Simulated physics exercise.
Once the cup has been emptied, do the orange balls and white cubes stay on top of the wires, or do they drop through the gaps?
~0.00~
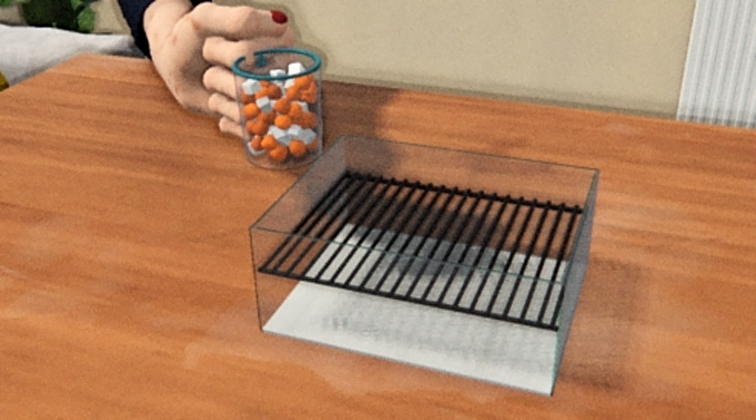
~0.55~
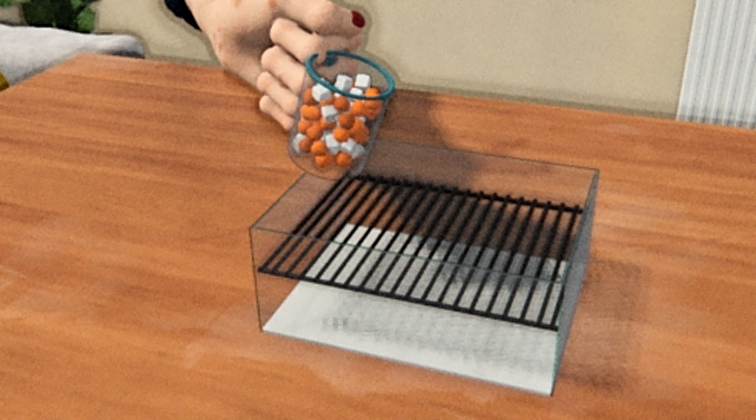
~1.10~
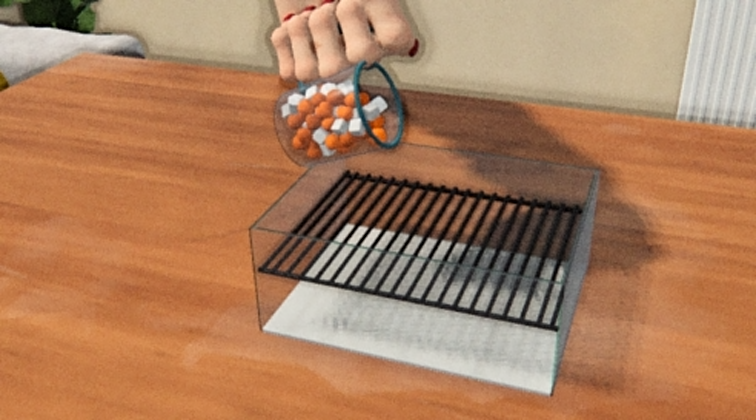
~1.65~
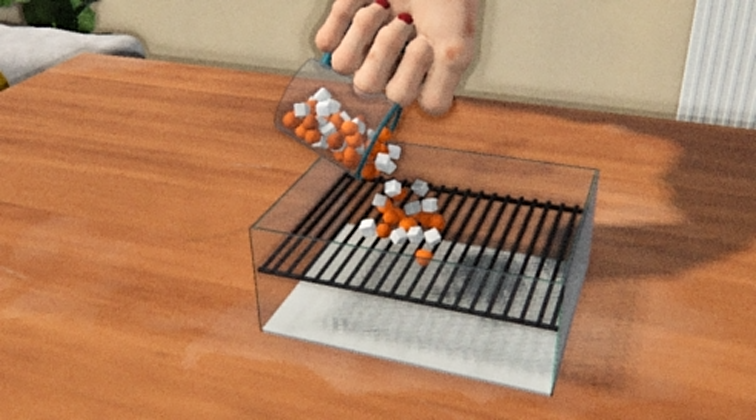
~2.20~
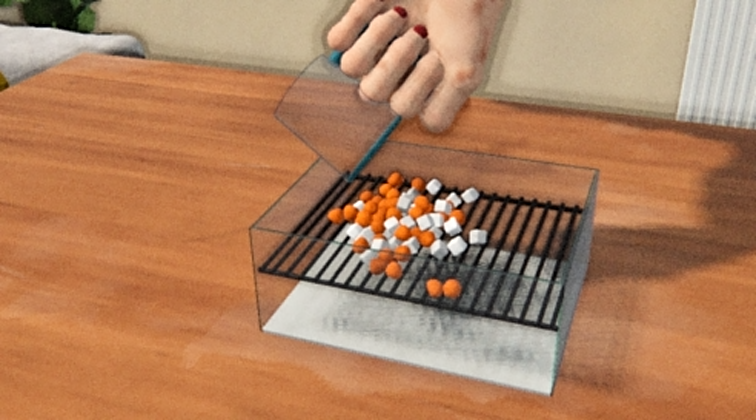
Both the orange balls and the white cubes stay on top of the wires. None of either colour lies beneath the rack.
